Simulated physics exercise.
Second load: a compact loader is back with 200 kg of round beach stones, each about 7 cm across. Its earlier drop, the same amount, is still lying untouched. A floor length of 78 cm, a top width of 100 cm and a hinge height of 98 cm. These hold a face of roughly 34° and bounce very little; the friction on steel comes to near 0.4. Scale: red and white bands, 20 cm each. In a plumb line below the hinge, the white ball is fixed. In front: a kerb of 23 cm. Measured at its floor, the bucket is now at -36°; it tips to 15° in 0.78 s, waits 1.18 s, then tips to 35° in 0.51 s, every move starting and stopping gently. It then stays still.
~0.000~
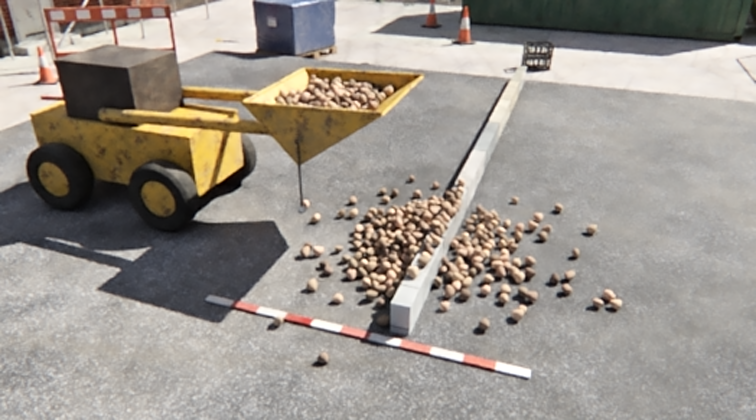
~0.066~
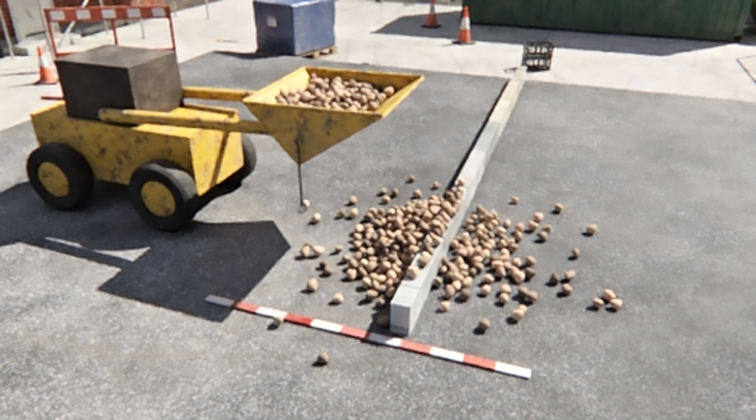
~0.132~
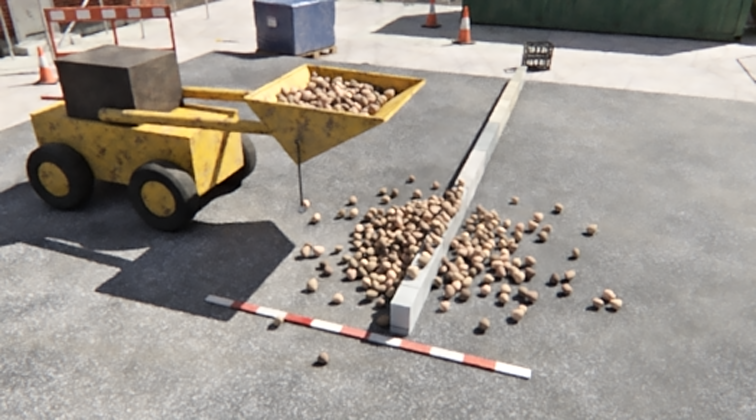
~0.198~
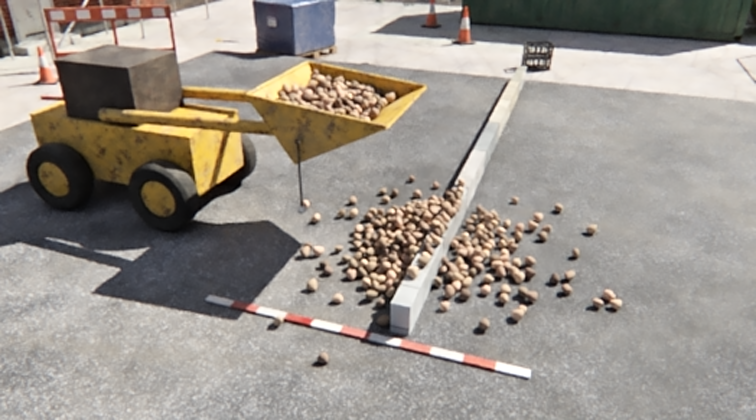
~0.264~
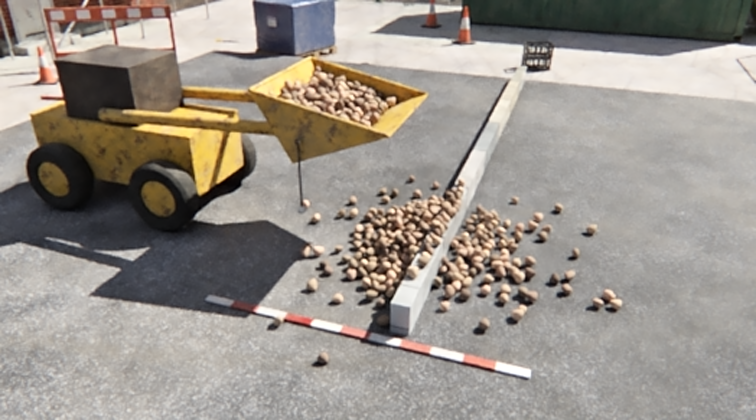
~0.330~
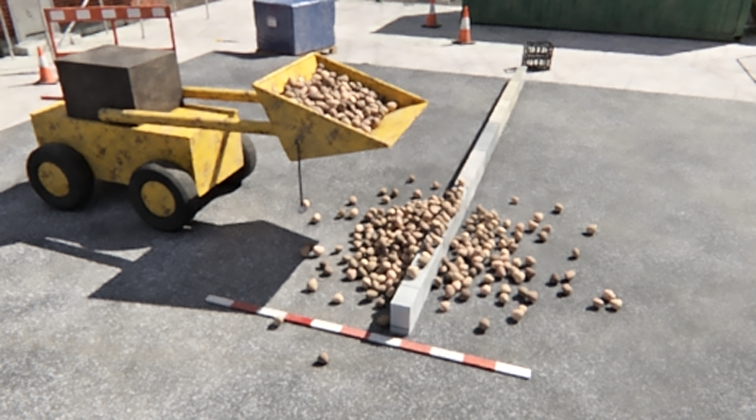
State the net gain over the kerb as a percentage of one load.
19 %.
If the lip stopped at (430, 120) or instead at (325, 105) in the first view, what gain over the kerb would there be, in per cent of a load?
90 %, then 0 %.
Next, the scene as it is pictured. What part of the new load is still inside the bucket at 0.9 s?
It keeps some 100 percent of its load.
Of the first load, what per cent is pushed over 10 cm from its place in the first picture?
About 15 per cent.
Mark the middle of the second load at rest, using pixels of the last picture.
Around (411, 227) in the last picture.
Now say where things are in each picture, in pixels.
The bucket is at -36°, its lip at (383, 114); the top of the load is at (329, 88). The earlier load is highest near (443, 221), 27 cm above ground level, 77 % on this side of the kerb, 23 % over the kerb, in the first frame.
The bucket is at -35°, its lip at (383, 116); the top of the load is at (329, 88); the stones move at 0.1 m/s on average, in the second frame.
Lip at (385, 120), floor tilted -32°, highest stones at (314, 87); the stones move at 0.2 m/s on average, in the third frame.
Lip at (387, 127), floor tilted -28°, highest stones at (313, 84); the stones move at 0.2 m/s on average, in the fourth frame.
Lip at (388, 136), floor tilted -22°, highest stones at (314, 81); the stones move at 0.3 m/s on average, in the fifth frame.
The bucket is at -16°, its lip at (389, 146); the top of the load is at (316, 78); the stones move at 0.3 m/s on average, in the sixth frame.
After 0.6 s the floor is at 7°; in per cent of one load, 100 in the bucket, 77 on this side of the kerb, 23 over the kerb; the foremost stones are at (585, 277).
After 0.9 s the floor is at 15°; in per cent of one load, 100 in the bucket, 77 on this side of the kerb, 23 over the kerb; the foremost stones are at (585, 277).
After 2.9 s the floor is at 35°; in per cent of one load, 0 in the bucket, 157 on this side of the kerb, 43 over the kerb; the foremost stones are at (588, 274).
After 5.4 s the floor is at 35°; in per cent of one load, 0 in the bucket, 157 on this side of the kerb, 43 over the kerb; the foremost stones are at (588, 274). Net gain over the kerb, 19.
